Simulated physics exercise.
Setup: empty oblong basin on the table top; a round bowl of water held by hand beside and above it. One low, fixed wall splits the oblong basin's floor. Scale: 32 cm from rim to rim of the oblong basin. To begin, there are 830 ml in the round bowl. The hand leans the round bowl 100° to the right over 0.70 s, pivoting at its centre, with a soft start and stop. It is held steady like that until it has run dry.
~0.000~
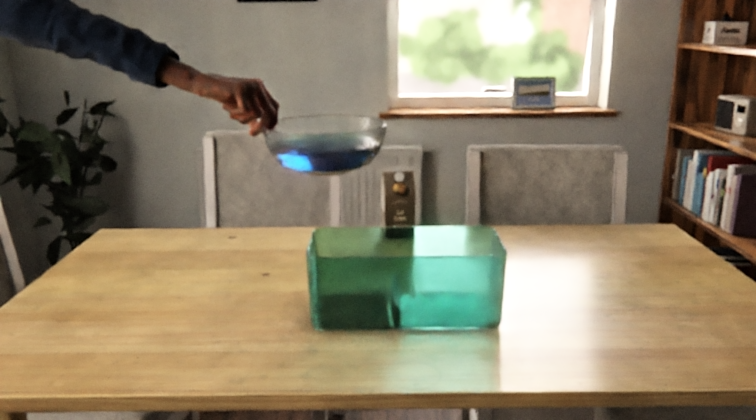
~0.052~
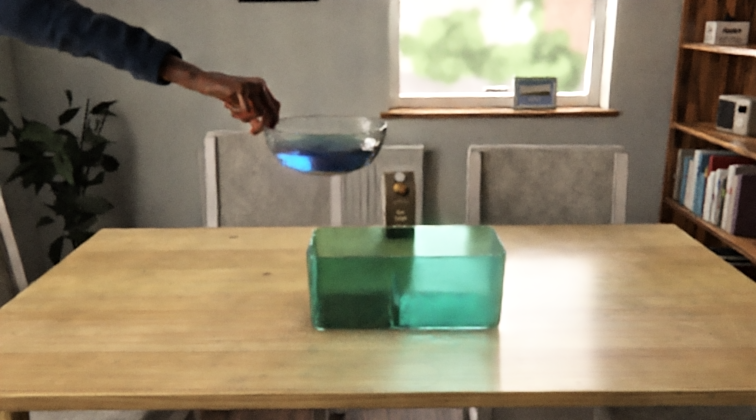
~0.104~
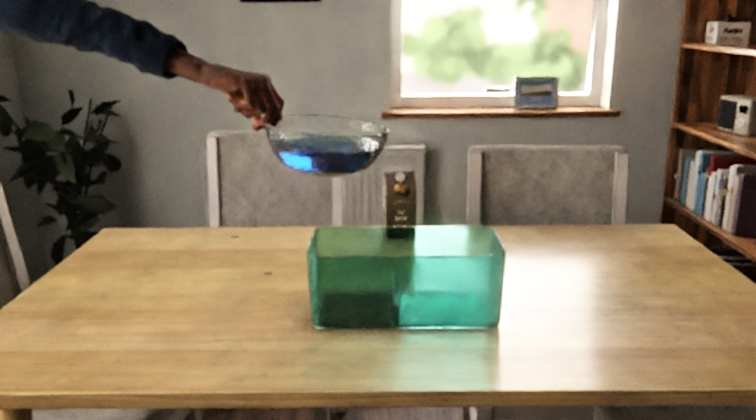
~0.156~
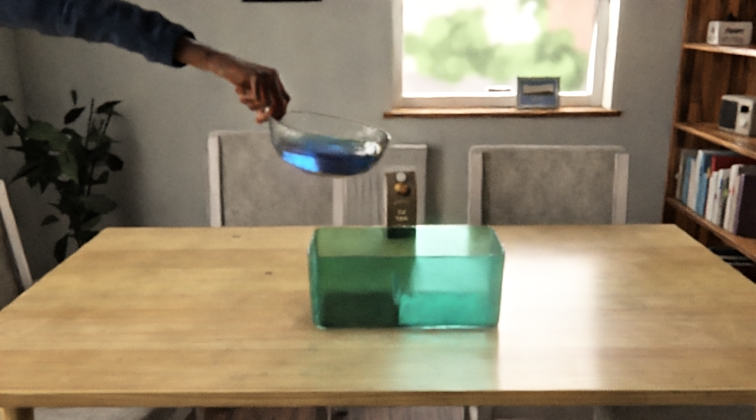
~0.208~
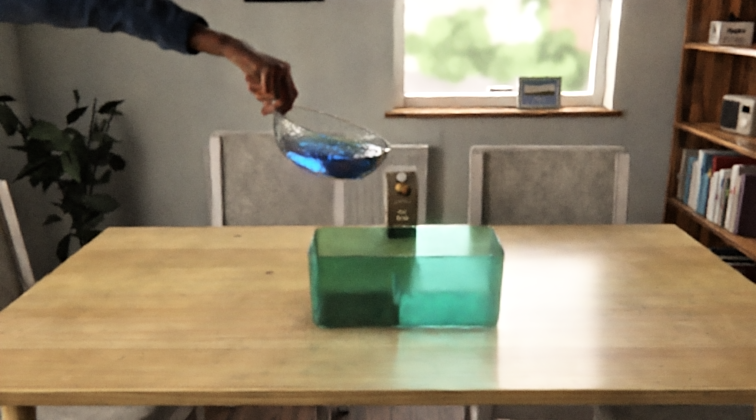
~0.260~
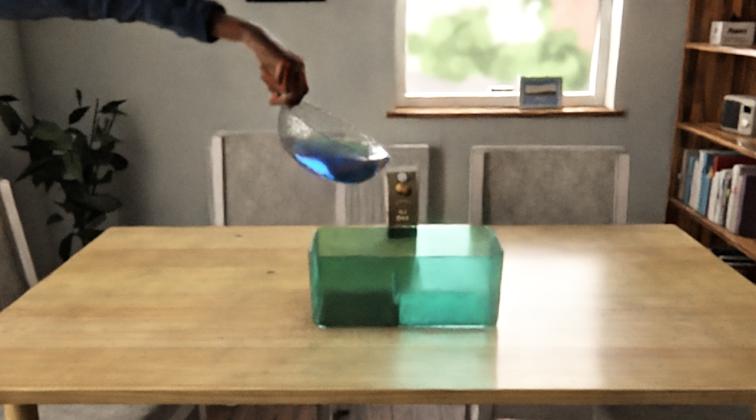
The footage shows a hand holding a clear round bowl of blue liquid above a green-tinted, see-through oblong basin on a wooden table, then gradually leaning the bowl to the right as the liquid shifts inside it.
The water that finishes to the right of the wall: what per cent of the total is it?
It is about 64 per cent of the total.
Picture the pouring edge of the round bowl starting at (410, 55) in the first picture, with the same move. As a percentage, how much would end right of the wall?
Result then: Approx. 75 %.
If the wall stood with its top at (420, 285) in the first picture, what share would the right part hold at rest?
Estimate: Close to 35 per cent.
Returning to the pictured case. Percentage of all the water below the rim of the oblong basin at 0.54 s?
About 38 per cent.
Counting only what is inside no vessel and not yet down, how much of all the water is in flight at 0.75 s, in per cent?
In-air share: About 6 %.
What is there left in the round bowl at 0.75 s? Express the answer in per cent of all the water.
Near 1 in a hundred.
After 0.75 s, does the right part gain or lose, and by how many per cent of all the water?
It goes lower by about 4 %.
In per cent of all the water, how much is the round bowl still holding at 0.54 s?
Close to 12 in a hundred.
Then, 0.54 s in, the tilt is 88° and 12 per cent is still to pour, 0 is left of the wall and 38 right of it.
Then, 0.75 s in, the tilt is 100° and 1 per cent is still to pour, 25 is left of the wall and 68 right of it.
Then, 0.96 s in, the tilt is 100° and 0 per cent is still to pour, 34 is left of the wall and 65 right of it.
Then, 1.20 s in, the tilt is 100° and 0 per cent is still to pour, 35 is left of the wall and 64 right of it.
Finally, 35 per cent lies left of the wall, 64 right of it and 1 outside.
